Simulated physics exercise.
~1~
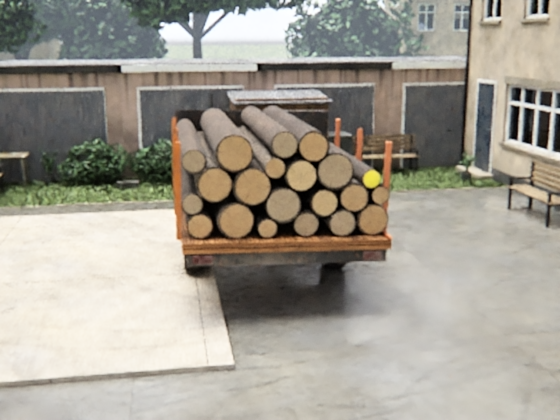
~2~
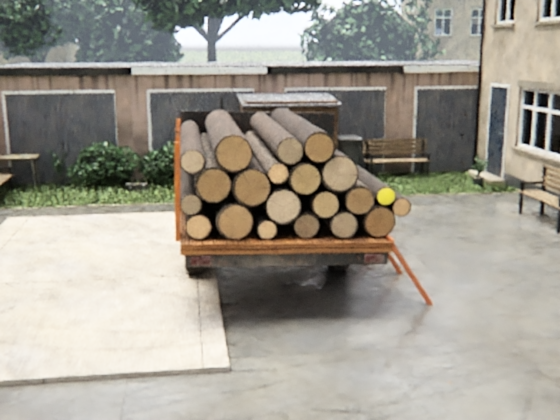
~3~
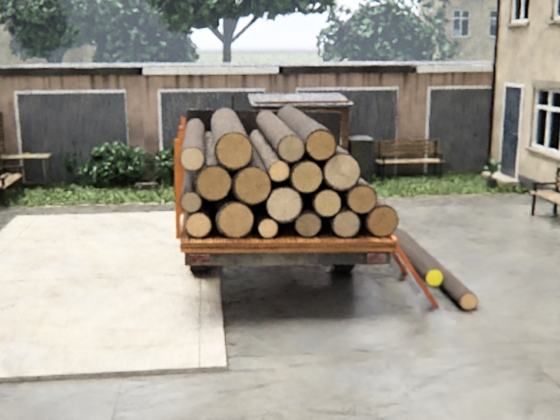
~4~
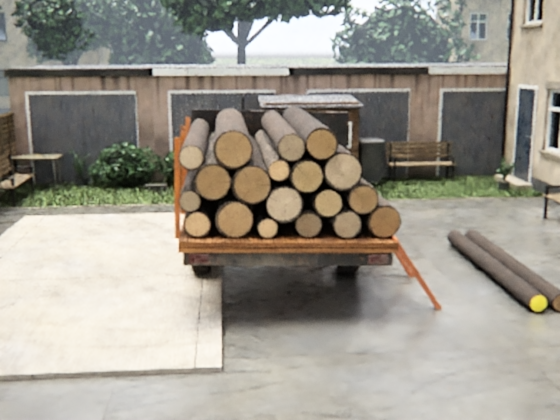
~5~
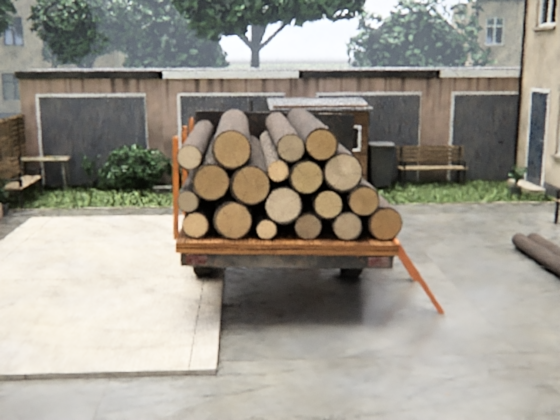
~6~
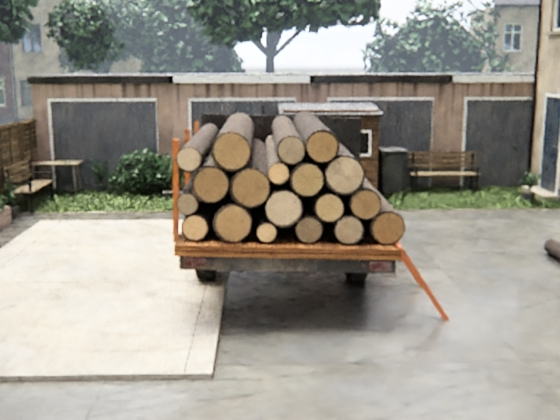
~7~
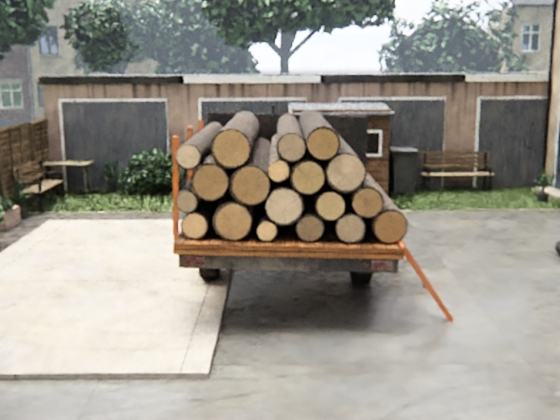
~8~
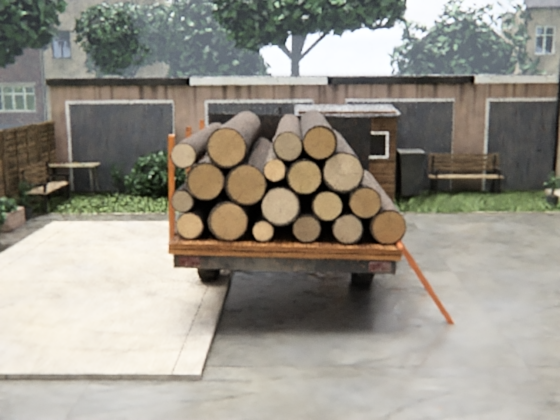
A trailer stacked with logs stood in a yard as the posts on its right side dropped, and the yellow-ended log and another rolled off that side and away across the ground, while the rest stayed piled on the deck.
